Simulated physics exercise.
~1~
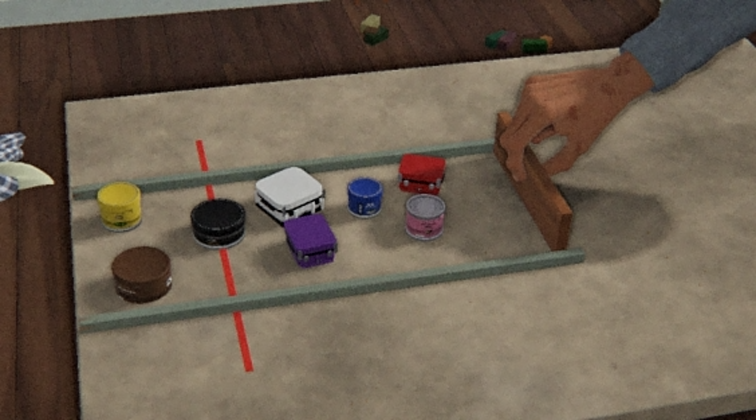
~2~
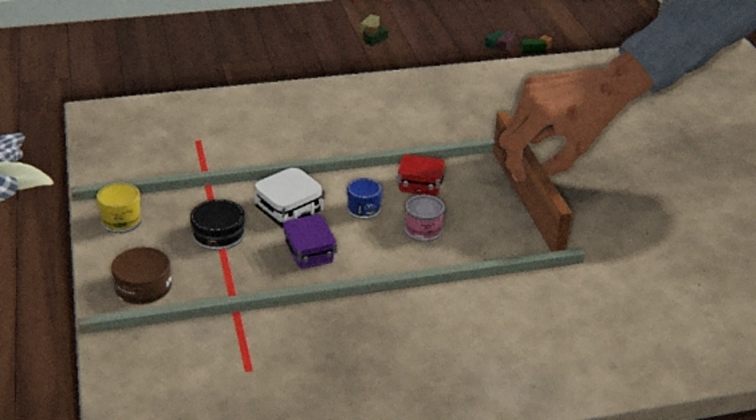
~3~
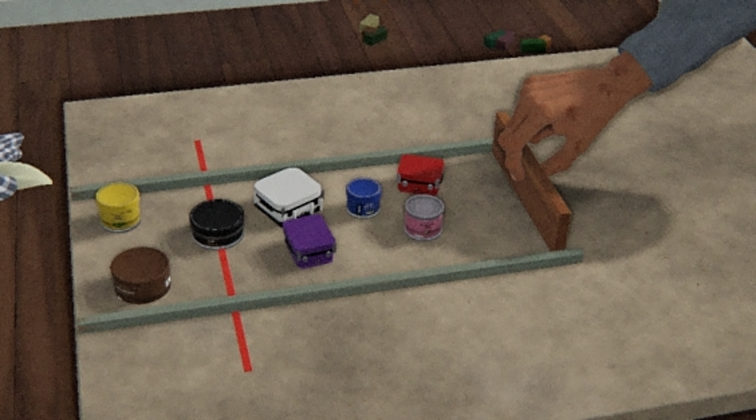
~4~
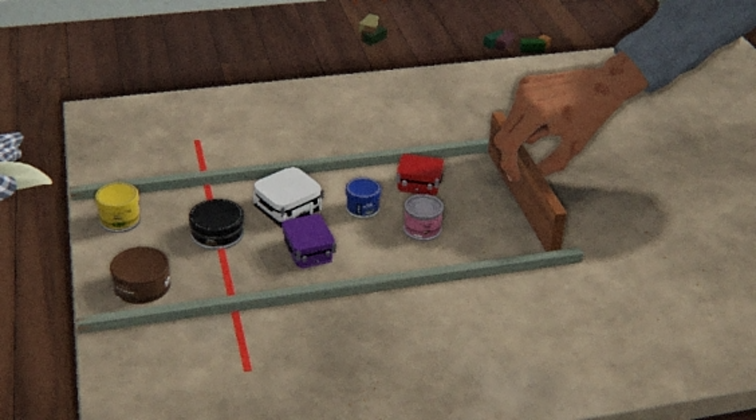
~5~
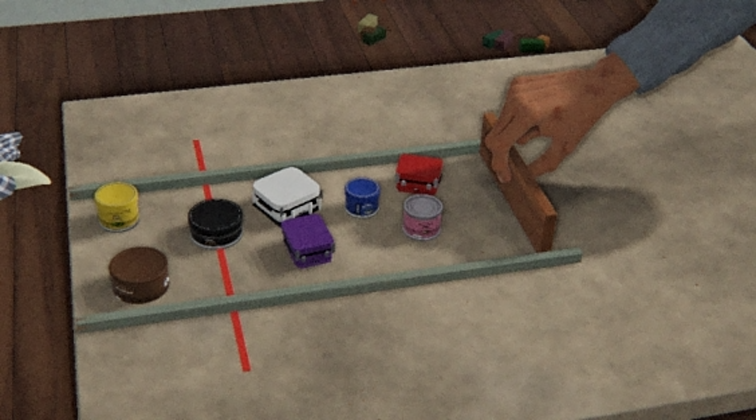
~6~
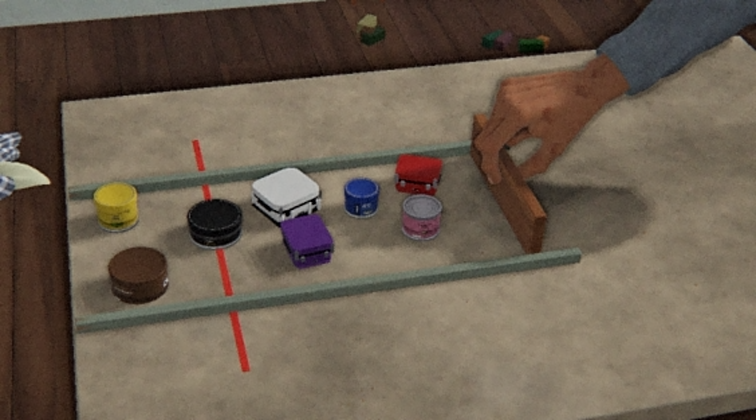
A hand held a wooden board upright at the right of some small colourful tubs and cases, keeping still at first, then slid it slightly left between two rails while the items stayed put.
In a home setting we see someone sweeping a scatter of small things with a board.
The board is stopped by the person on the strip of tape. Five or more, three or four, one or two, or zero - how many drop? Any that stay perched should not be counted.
The push fails to knock any off.
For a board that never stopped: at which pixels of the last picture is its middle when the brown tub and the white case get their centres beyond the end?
Brown tub over the end: About (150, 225). White case over the end: About (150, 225).
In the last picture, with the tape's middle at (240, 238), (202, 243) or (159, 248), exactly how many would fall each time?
0, 0, 1.
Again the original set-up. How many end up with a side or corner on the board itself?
It touches 4.
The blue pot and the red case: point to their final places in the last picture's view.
You'll find the blue pot at roughly (198, 226) and the red case at roughly (189, 206).
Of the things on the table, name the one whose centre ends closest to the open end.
It's the yellow tin that ends nearest.
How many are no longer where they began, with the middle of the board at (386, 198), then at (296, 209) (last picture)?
Tally: First 3; then 6.
A little later, none off yet; yellow tin at rest near (117, 208); brown tub at rest near (139, 276); black pot at rest near (215, 224).
Next, none off yet; yellow tin at rest near (117, 208); brown tub at rest near (139, 276); black pot shifted a little near (192, 228).
When it is over, the number that fall off is zero.
